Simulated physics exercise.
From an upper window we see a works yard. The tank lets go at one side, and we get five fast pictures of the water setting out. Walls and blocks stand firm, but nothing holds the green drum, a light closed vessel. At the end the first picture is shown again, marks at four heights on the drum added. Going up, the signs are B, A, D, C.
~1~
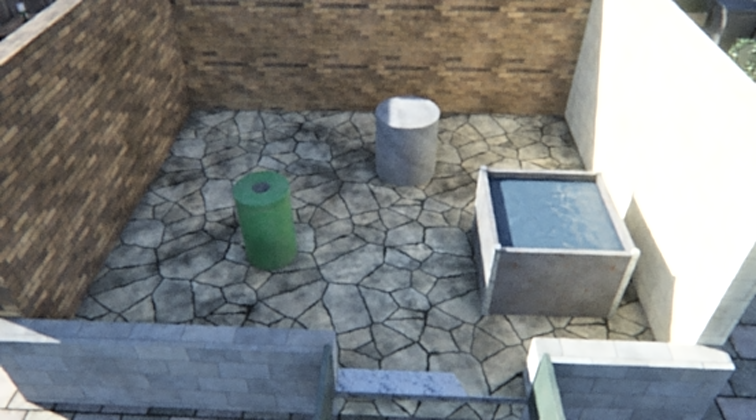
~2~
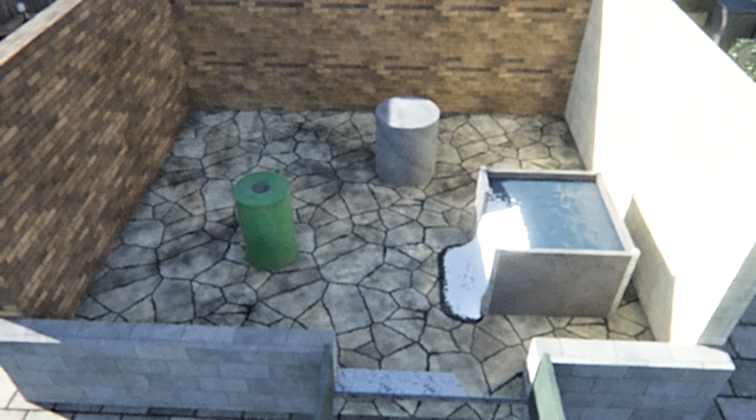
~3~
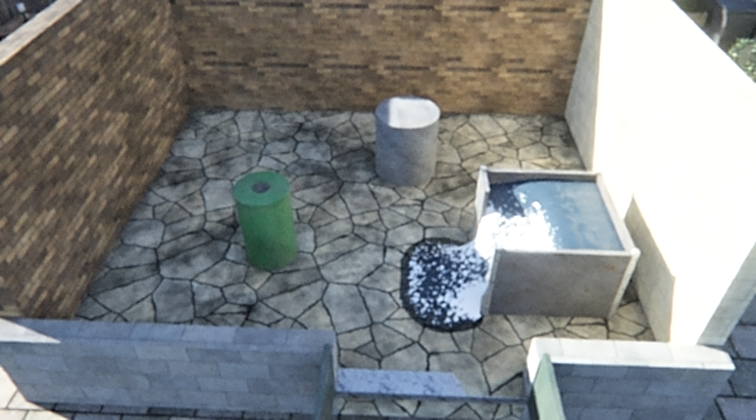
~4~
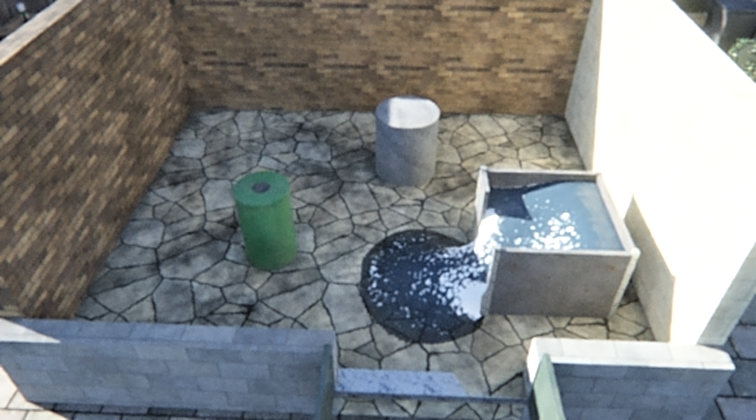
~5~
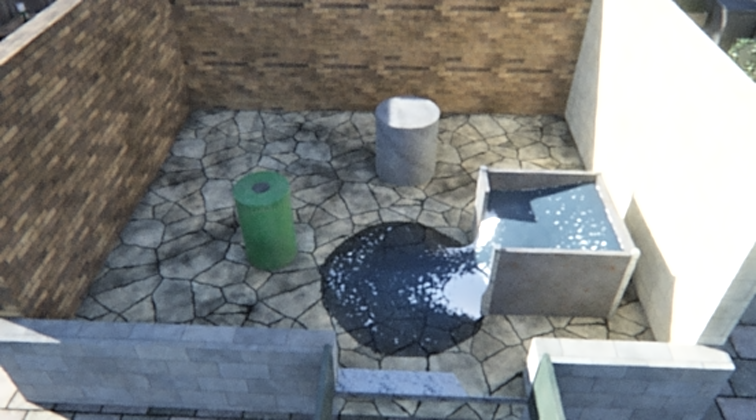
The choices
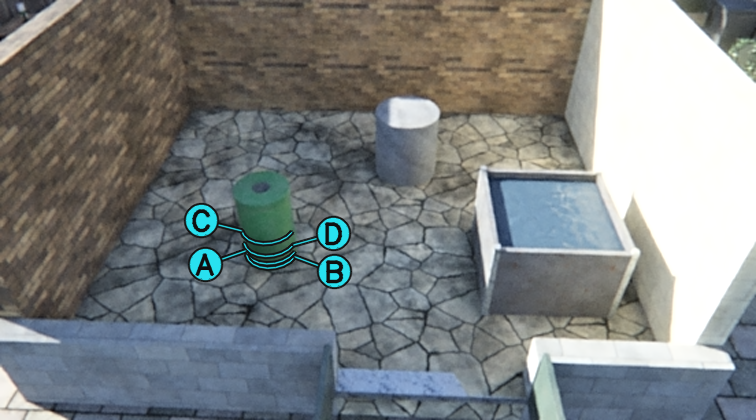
In a works yard, water pours from a tank and spreads left across the paving.
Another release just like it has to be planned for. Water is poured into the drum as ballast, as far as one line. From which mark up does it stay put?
Take C.
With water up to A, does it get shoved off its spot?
Yes.
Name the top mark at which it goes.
It is D.
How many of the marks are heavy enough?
One of the four.
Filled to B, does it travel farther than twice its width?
Yes.
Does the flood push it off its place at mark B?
Yes.
On the marked copy, A at (266, 263); B at (267, 268); C at (263, 243); D at (265, 256); from the bottom up B, A, D, C.
With A, it is pushed about 4 times its own width away.
With B, it is pushed about 5 times its own width away.
With C, it does not move.
With D, it is pushed about its own width away.
